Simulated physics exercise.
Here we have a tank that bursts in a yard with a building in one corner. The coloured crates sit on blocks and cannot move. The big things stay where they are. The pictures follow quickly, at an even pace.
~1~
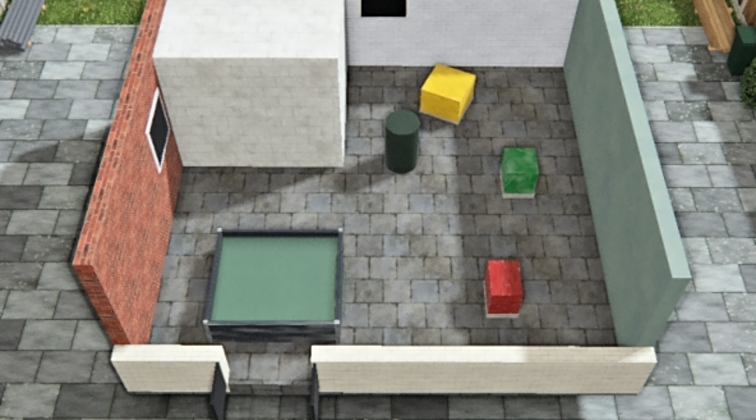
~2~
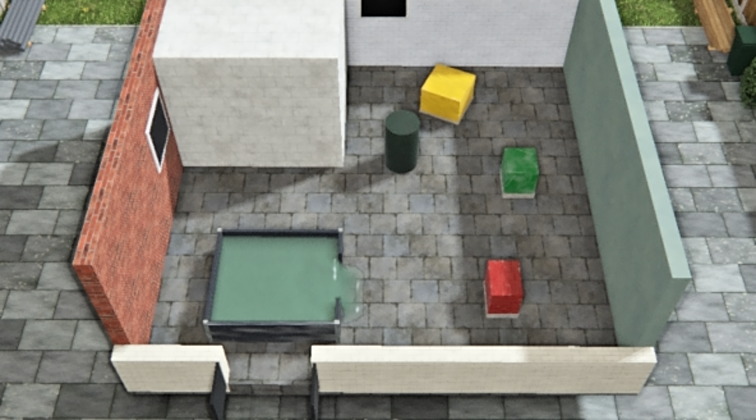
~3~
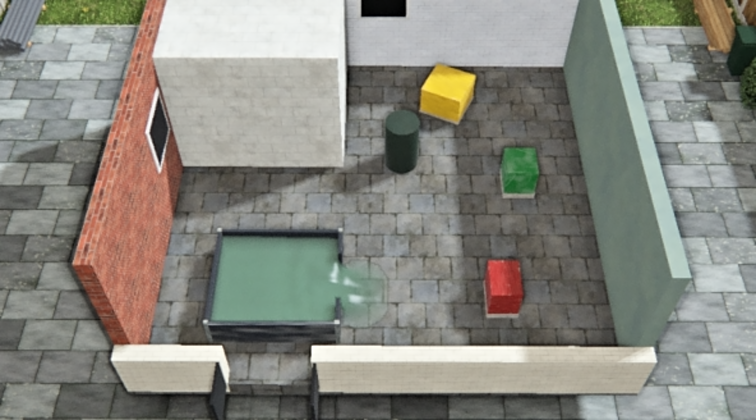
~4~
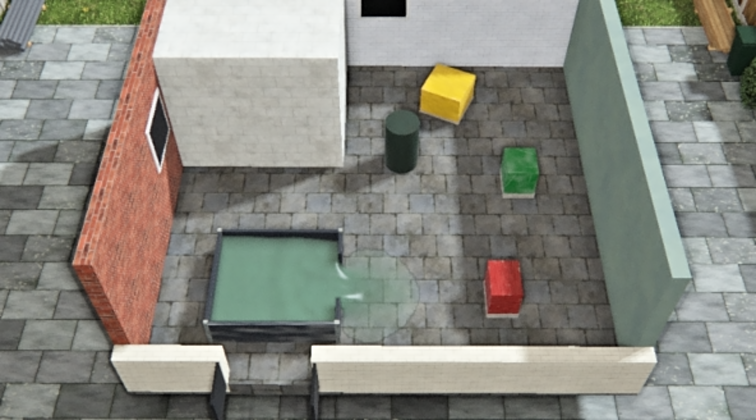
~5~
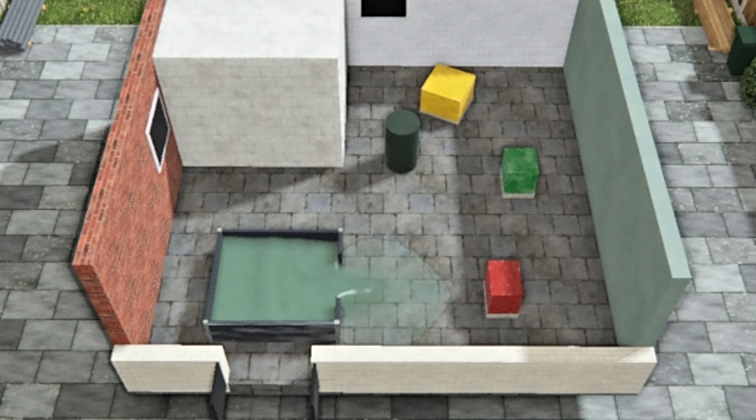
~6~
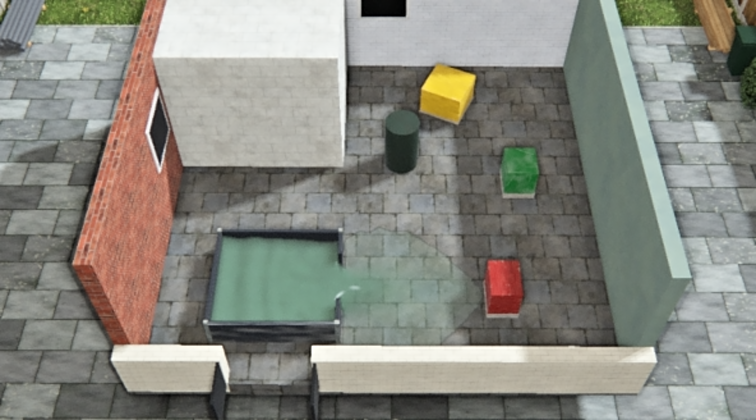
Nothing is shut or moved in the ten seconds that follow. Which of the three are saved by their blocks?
One by one: The green crate gets wet; the yellow crate gets wet; the red crate gets wet.
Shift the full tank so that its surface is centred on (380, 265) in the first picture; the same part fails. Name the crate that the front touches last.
Last comes the crate marked yellow.
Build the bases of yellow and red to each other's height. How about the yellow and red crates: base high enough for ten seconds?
My reading: Yellow crate remains dry, red crate is wetted.
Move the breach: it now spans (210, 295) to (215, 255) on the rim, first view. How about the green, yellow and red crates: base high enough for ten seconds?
In short: Green is spared; yellow stays dry; red escapes it.
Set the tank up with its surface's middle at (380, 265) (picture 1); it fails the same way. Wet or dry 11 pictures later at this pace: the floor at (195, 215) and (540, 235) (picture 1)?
As listed: Not flooded, flooded.
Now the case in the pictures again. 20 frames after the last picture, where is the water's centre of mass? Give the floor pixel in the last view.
Near (413, 285).
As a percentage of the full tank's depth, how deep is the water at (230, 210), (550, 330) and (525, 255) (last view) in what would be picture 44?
In that order: 0, 14 and 18 per cent.
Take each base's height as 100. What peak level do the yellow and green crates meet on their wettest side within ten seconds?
Near 170 and 150 in a hundred.
A moment on, water covers 20 % of the floor; the green crate not reached, the yellow crate not reached, the red crate water round its plinth.
Next, water covers 30 % of the floor; the green crate water round its plinth, the yellow crate not reached, the red crate water round its plinth.
Then, water covers 40 % of the floor; the green crate water round its plinth, the yellow crate not reached, the red crate water round its plinth.
Later, water covers 55 % of the floor; the green crate water round its plinth, the yellow crate water round its plinth, the red crate water round its plinth.
In the end, water covers 75 % of the floor; the green crate was topped, the yellow crate was topped, the red crate was topped.
